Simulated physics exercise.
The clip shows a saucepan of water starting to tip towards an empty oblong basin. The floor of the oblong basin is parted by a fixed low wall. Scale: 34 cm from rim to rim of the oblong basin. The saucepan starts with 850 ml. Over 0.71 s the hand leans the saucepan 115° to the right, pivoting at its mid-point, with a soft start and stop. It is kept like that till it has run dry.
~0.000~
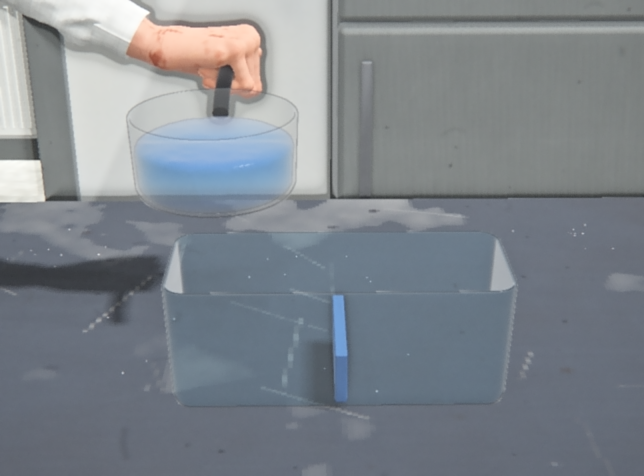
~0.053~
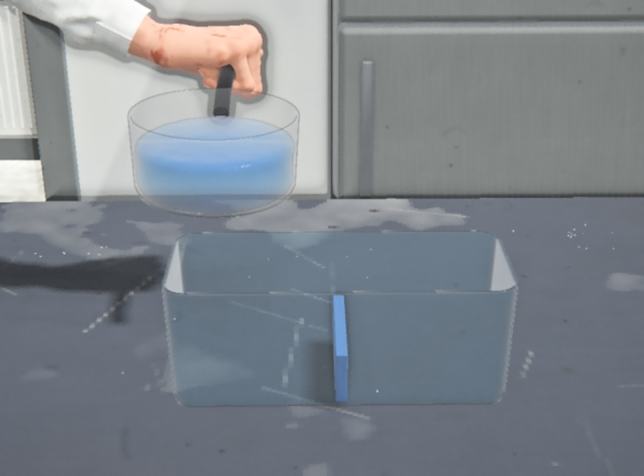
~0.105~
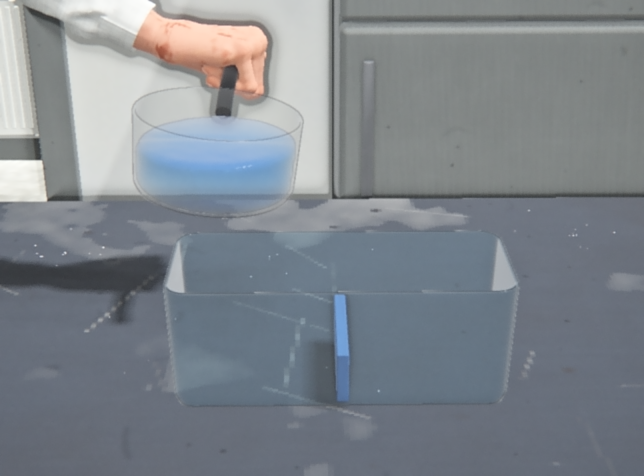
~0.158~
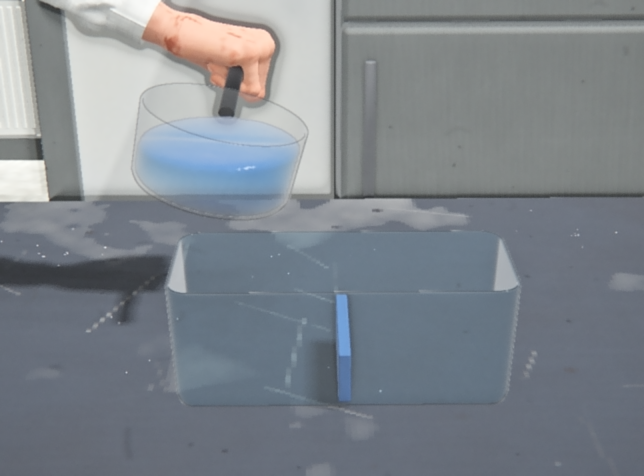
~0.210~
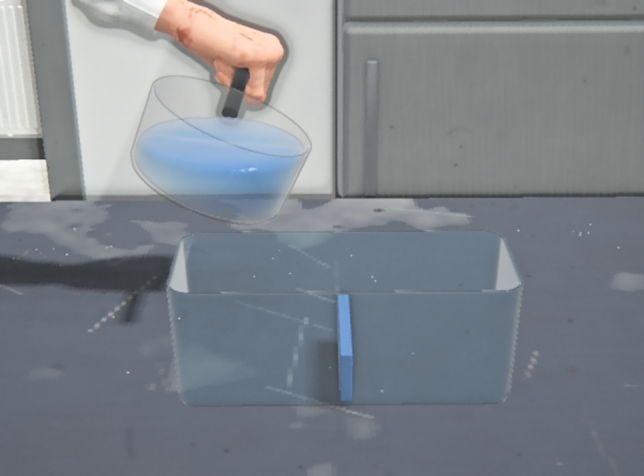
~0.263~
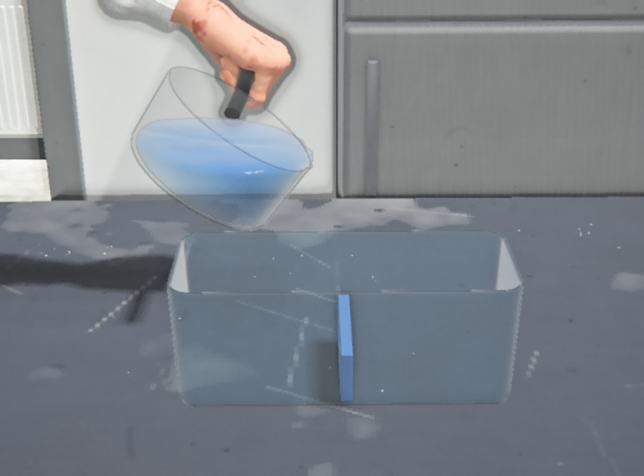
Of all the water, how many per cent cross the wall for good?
The far part has some 42 per cent.
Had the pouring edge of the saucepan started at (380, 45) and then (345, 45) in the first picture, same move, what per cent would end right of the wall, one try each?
First 85, then 75 per cent.
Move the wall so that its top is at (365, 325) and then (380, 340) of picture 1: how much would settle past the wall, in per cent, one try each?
In turn about 15 and 25 per cent.
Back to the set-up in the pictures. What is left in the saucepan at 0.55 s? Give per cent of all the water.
Some 22 per cent.
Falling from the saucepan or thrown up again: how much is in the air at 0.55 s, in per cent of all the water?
Near 32 in a hundred.
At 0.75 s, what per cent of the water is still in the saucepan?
Some 3 per cent.
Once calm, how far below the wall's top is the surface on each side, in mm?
Left about 32 mm, right about 38 mm.
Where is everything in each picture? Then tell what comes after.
In the first frame, it leans 0°; its right rim is at (297, 114); the water meets the walls at (135, 140) and (294, 139); the oblong basin's rim runs from (169, 264) to (507, 261); the wall's top is at (339, 325).
In the second frame, it leans 2°; its right rim is at (298, 116); the water meets the walls at (136, 139) and (295, 140).
In the third frame, it leans 6°; its right rim is at (302, 123); the water meets the walls at (137, 138) and (297, 141).
In the fourth frame, it leans 13°; its right rim is at (307, 134); the water meets the walls at (139, 137) and (301, 143).
In the fifth frame, it leans 23°; its right rim is at (310, 148); the water meets the walls at (138, 134) and (306, 145).
In the sixth frame, it leans 35°; its right rim is at (309, 165); the water meets the walls at (139, 130) and (309, 154); 1 per cent is over the edge.
After 0.55 s the tilt is 101° and 21 per cent is still to pour, 17 is left of the wall and 30 right of it.
After 0.75 s the tilt is 115° and 3 per cent is still to pour, 50 is left of the wall and 41 right of it.
After 0.97 s the tilt is 115° and 0 per cent is still to pour, 56 is left of the wall and 42 right of it.
After 1.21 s the tilt is 115° and 0 per cent is still to pour, 56 is left of the wall and 41 right of it.
In the end 56 per cent lies left of the wall, 42 right of it and 2 outside.
